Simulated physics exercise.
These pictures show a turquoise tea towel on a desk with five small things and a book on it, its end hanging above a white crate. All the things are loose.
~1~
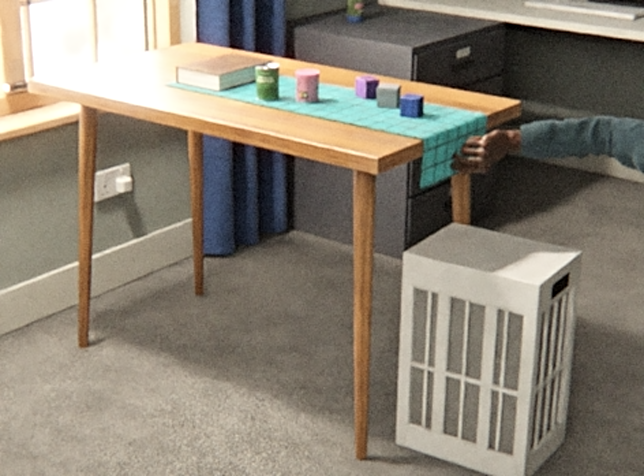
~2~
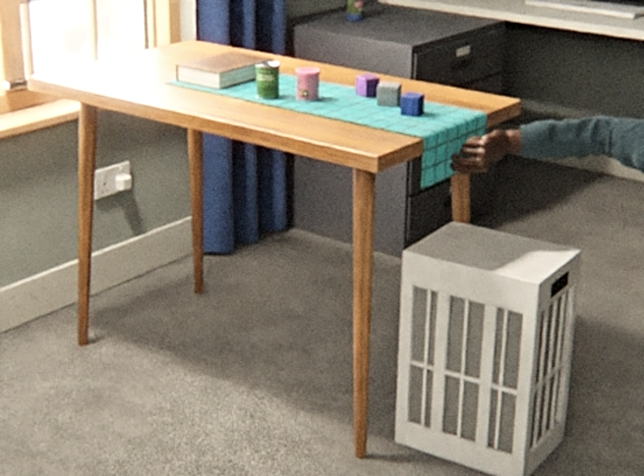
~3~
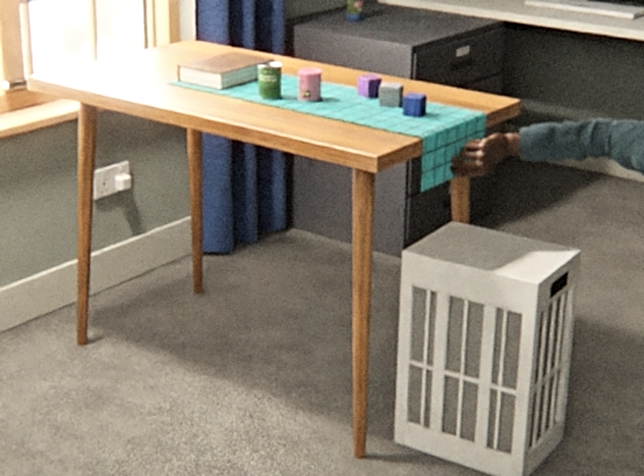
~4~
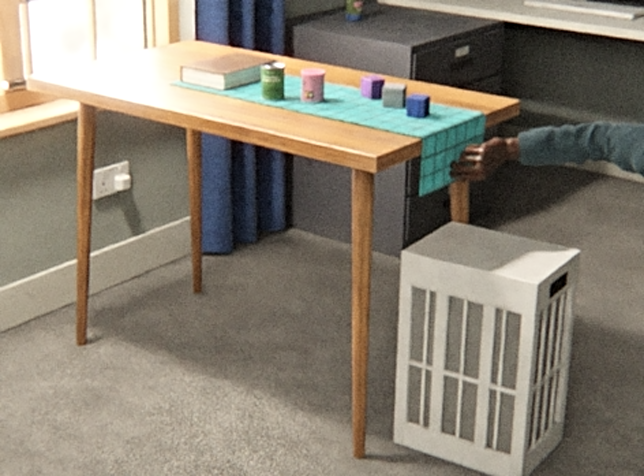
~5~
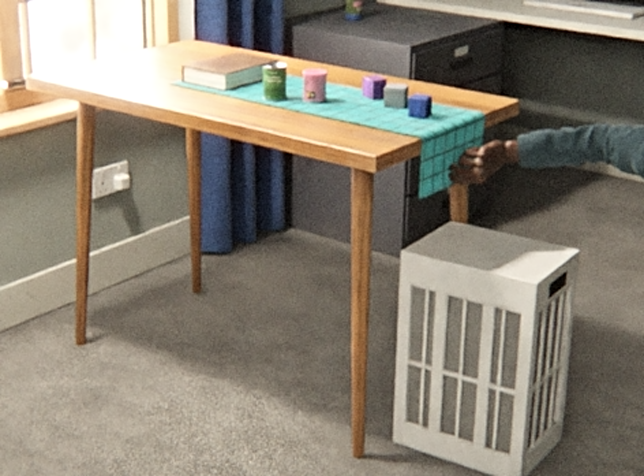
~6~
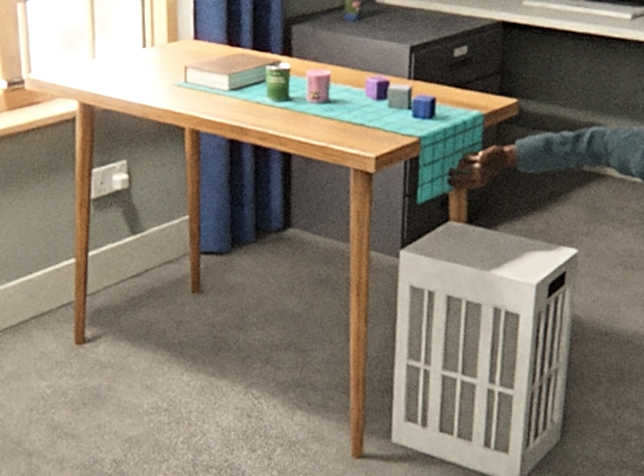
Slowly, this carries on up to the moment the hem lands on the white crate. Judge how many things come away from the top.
I expect the number going over to be one.
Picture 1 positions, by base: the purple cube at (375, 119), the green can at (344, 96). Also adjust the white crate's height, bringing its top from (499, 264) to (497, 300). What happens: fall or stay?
Result: Purple cube gone, green can still there.
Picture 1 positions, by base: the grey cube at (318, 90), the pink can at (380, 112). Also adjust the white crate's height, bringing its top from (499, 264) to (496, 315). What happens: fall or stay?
The grey cube stays aboard, and the pink can does not stay aboard.
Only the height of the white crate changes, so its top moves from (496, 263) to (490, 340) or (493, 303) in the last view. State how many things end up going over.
The first gives 3, the second 2.
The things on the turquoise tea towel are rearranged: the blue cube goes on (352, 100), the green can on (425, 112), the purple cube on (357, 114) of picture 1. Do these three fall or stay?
The blue cube ends up on top still, the green can ends up off the top, the purple cube ends up on top still.
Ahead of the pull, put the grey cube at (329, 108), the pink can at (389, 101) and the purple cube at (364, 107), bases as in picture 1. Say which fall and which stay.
The grey cube survives, the pink can remains up, the purple cube stays on.
A little later, hem near (449, 220); all still up.
Next, hem on the crate; blue cube gone.
When it is over, hem on the crate; blue cube gone. The desk loses one.
